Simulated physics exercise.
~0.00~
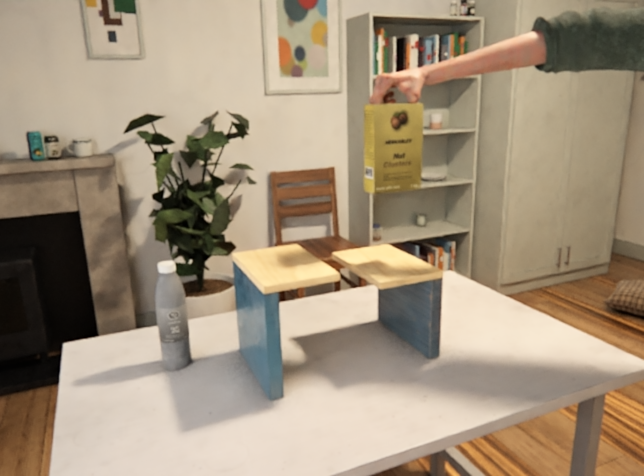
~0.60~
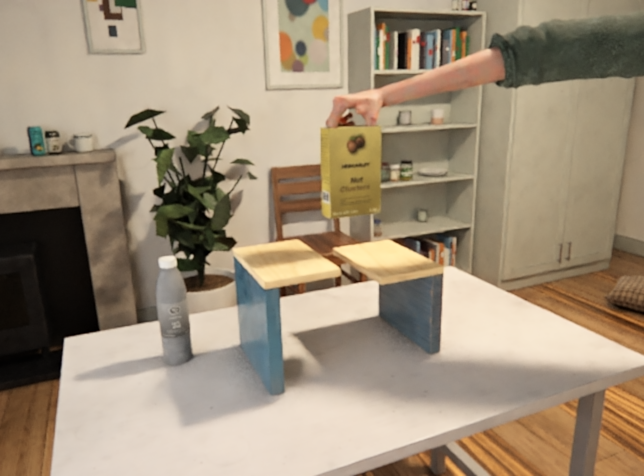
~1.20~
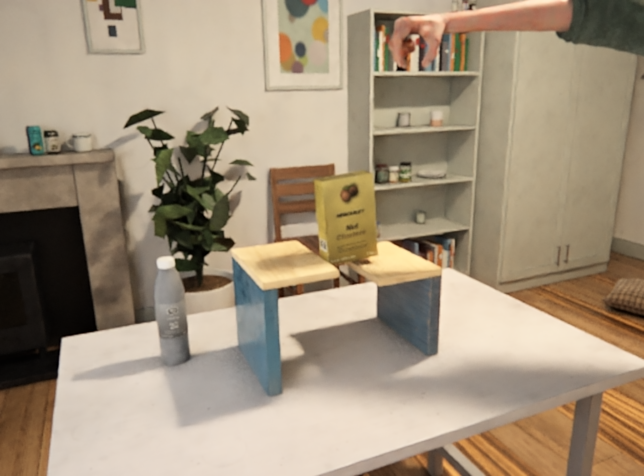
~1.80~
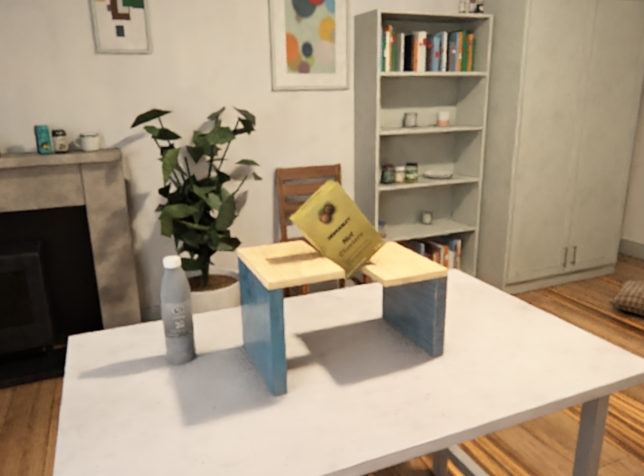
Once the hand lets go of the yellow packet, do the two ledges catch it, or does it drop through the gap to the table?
The ledges catch it. The packet tips to the left but lodges at the gap, staying up on the wooden tops.
